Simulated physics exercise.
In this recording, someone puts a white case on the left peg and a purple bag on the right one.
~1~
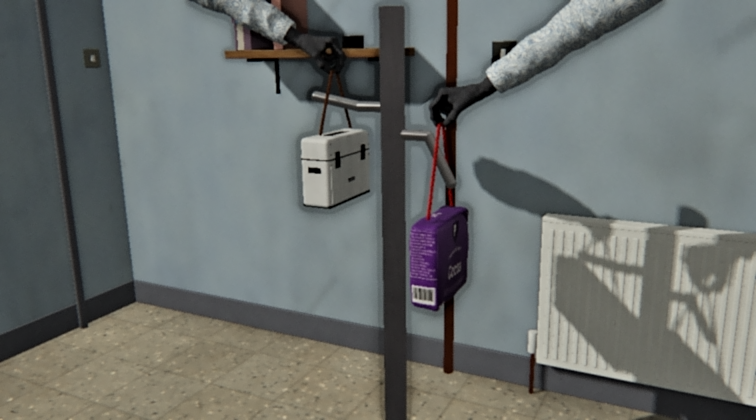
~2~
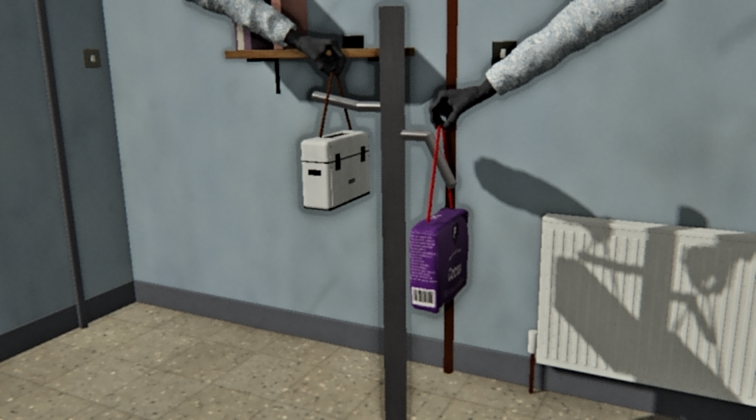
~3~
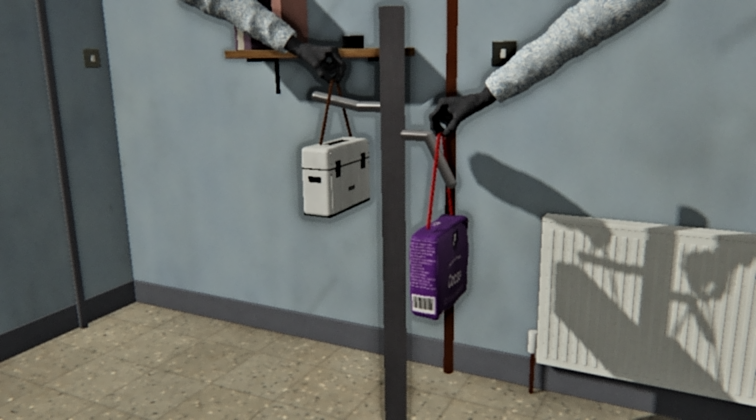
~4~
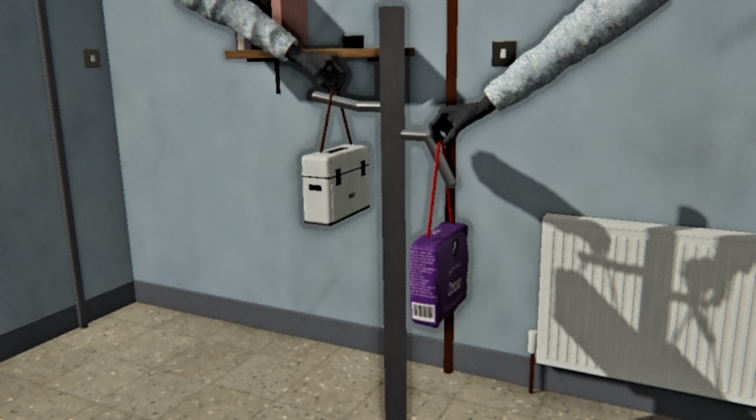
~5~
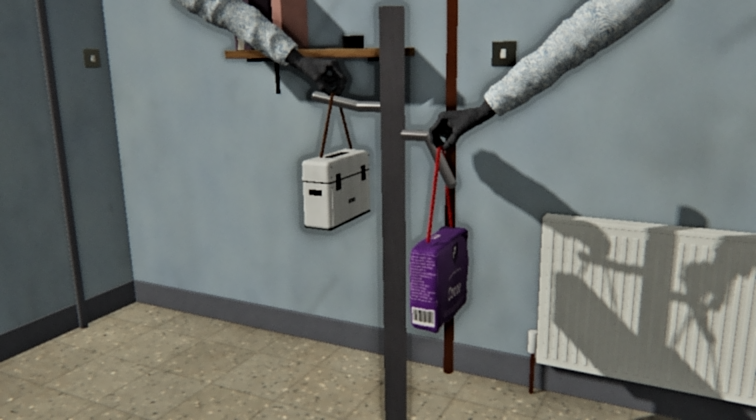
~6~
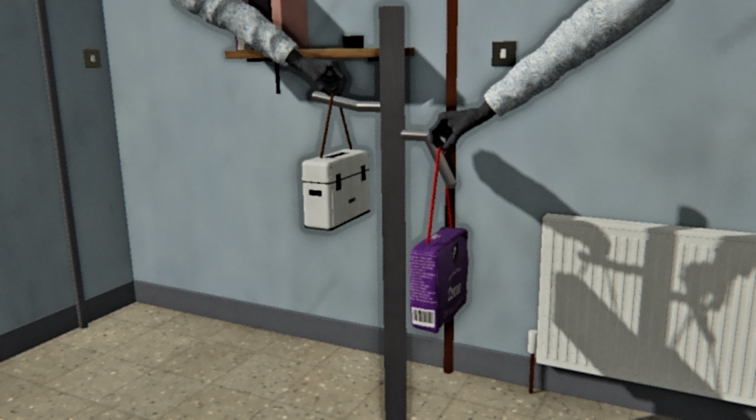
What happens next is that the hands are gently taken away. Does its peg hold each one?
My guess is the white case will remain hung up; my guess is the purple bag will be off the peg.
Then, 0.34 s past the final frame, white case on its peg near (339, 189); purple bag on the floor near (439, 404).
Then, 0.62 s past the final frame, white case on its peg near (339, 190); purple bag on the floor.
When it is over, white case on its peg near (339, 190); purple bag on the floor. The white case holds on and the purple bag comes down.
